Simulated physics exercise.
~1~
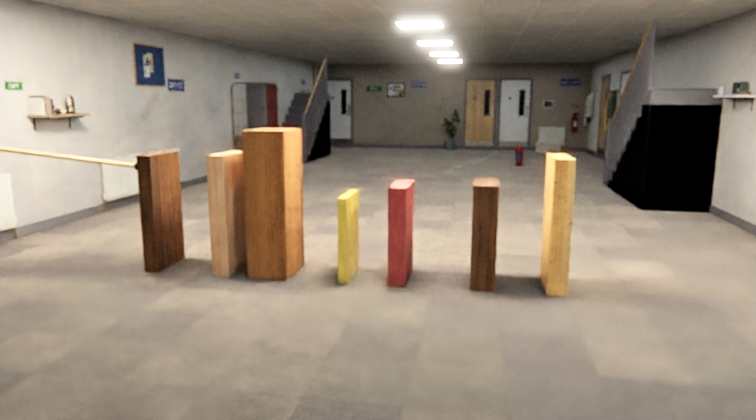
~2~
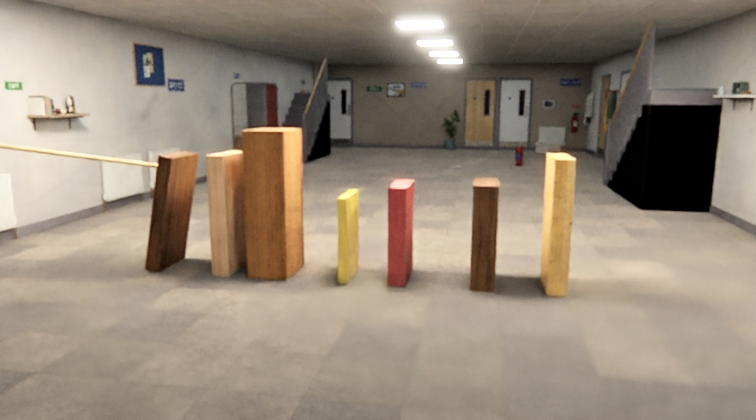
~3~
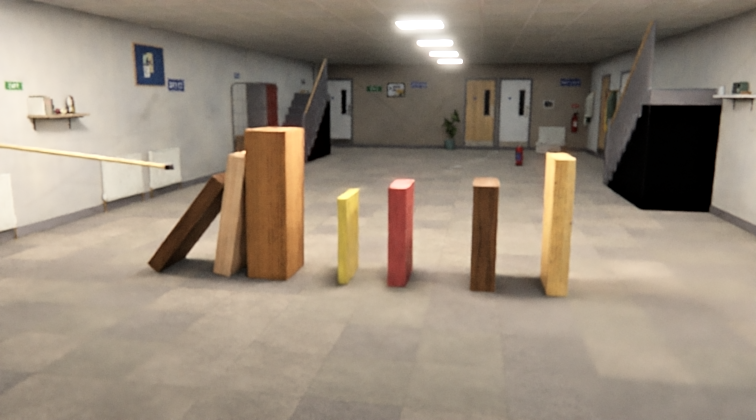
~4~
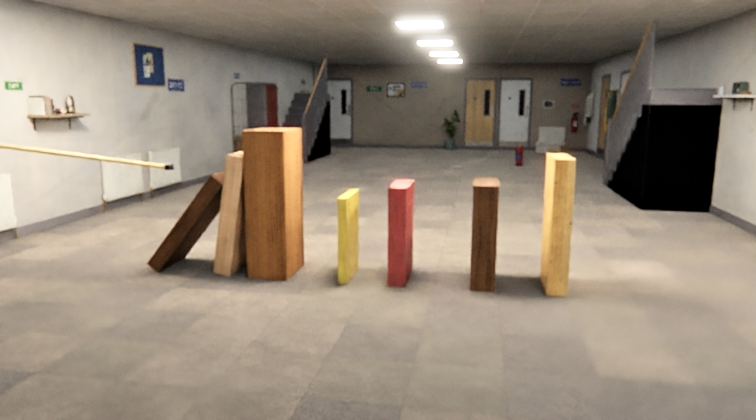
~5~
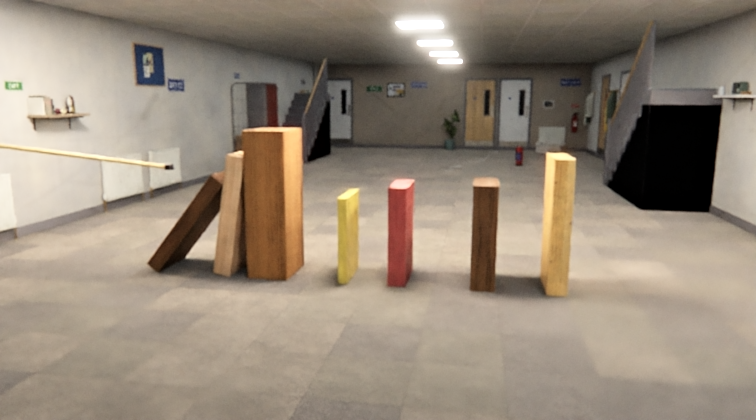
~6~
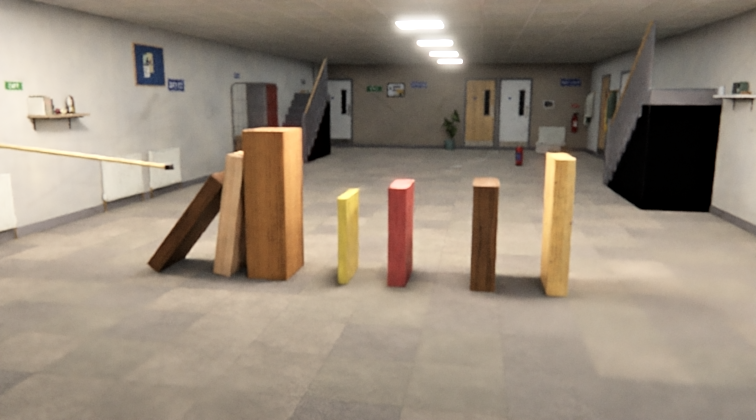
A pole tips the first board against the next, and the remaining boards stay standing.
